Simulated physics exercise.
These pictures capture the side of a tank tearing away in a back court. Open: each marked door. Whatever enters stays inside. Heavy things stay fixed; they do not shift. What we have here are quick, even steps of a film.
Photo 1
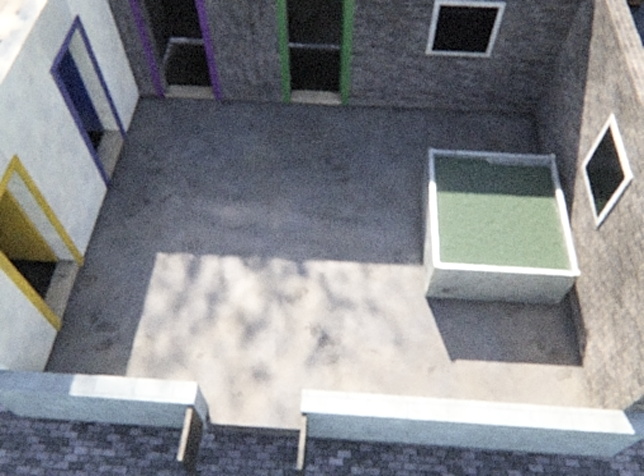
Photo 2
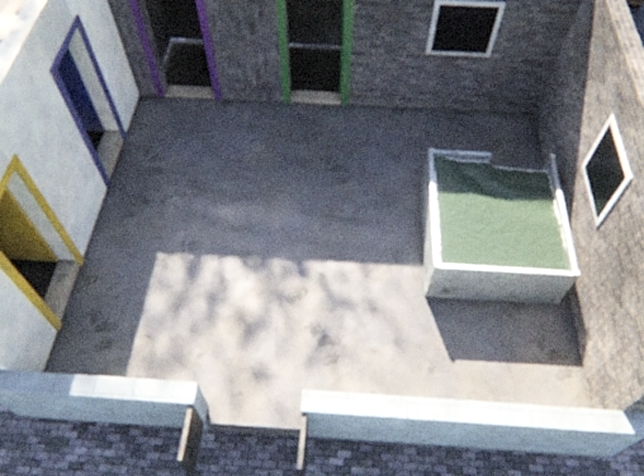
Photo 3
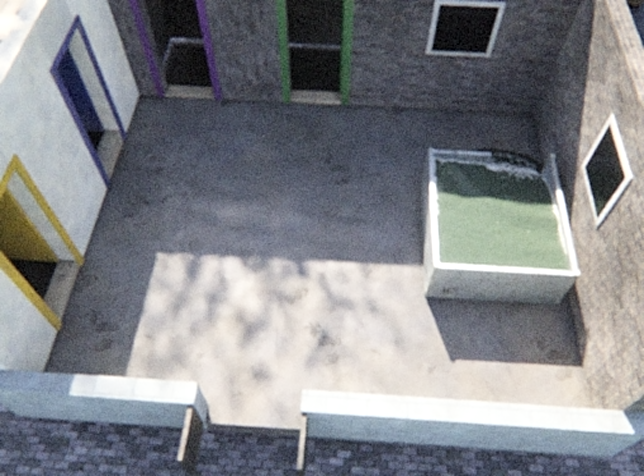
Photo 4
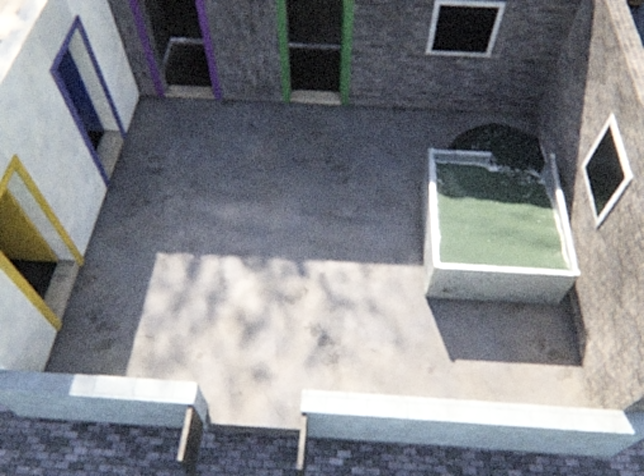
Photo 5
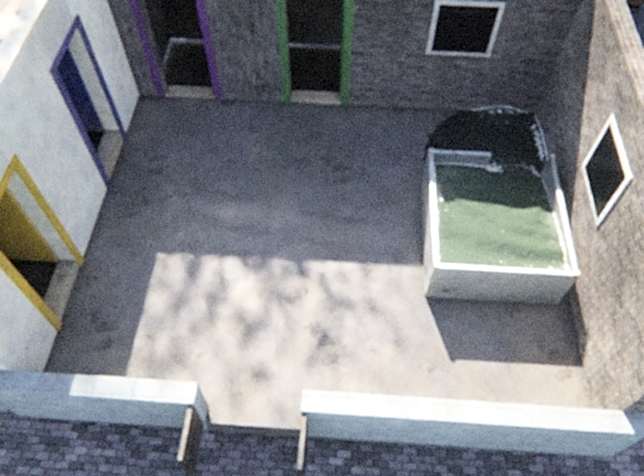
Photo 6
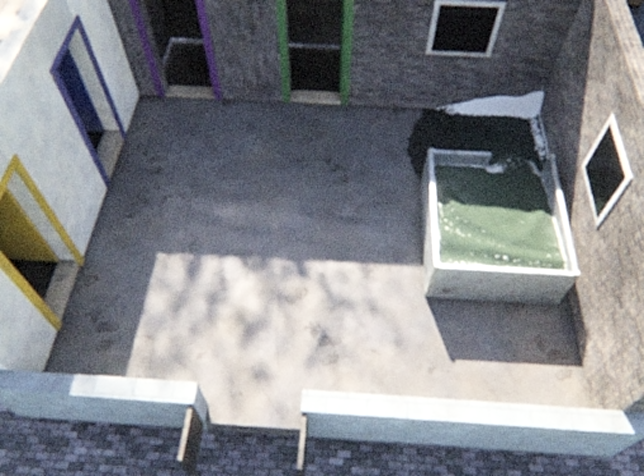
A pale, open-topped tank of green water stands at the right of a grey walled courtyard, seen from high above by a camera that stays still. Purple and green doorframes line the back wall, blue and yellow ones the white left wall, with white-framed windows nearby and sunlight dappling the floor. The tank's far side breaks open, the water dips and ripples, and a dark pool spreads behind it, whitening against the back wall.
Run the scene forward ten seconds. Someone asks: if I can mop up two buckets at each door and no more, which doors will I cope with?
I expect the yellow door to see two buckets at most; I expect the purple door to see over two buckets; I expect the green door to see two buckets at most; I expect the blue door to see two buckets at most.
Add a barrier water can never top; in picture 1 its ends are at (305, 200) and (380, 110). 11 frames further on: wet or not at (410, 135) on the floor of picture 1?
My call for that point: Waterlogged.
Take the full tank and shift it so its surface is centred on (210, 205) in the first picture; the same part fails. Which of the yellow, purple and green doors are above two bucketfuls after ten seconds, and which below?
The yellow one stays within the limit, the purple one exceeds the limit, and the green one exceeds the limit.
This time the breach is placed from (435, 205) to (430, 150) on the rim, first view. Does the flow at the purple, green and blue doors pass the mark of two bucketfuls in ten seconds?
Lab note - purple door: Above the mark; green door: Above the mark; blue door: Short of the mark.
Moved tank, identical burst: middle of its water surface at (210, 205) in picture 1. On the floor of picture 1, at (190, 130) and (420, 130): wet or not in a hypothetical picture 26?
Hit, hit.
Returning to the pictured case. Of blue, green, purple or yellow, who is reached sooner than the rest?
That would be the green one.
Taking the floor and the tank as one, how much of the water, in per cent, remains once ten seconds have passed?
About 96 %.
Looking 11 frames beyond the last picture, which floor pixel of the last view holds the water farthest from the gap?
I'd say near (239, 106).
A moment on, water covers 10 % of the floor; the yellow door not reached, the purple door not reached, the green door not reached, the blue door not reached.
Next, water covers 20 % of the floor; the yellow door not reached, the purple door not reached, the green door wet at the sill, nothing in, the blue door not reached.
Then, water covers 55 % of the floor; the yellow door not reached, the purple door wet at the sill, nothing in, the green door wet at the sill, nothing in, the blue door wet at the sill, nothing in.
Later, water covers 75 % of the floor; the yellow door wet at the sill, nothing in, the purple door under two buckets in, the green door under two buckets in, the blue door wet at the sill, nothing in.
In the end, water covers 90 % of the floor; the yellow door wet at the sill, nothing in, the purple door over two buckets in, the green door under two buckets in, the blue door wet at the sill, nothing in.
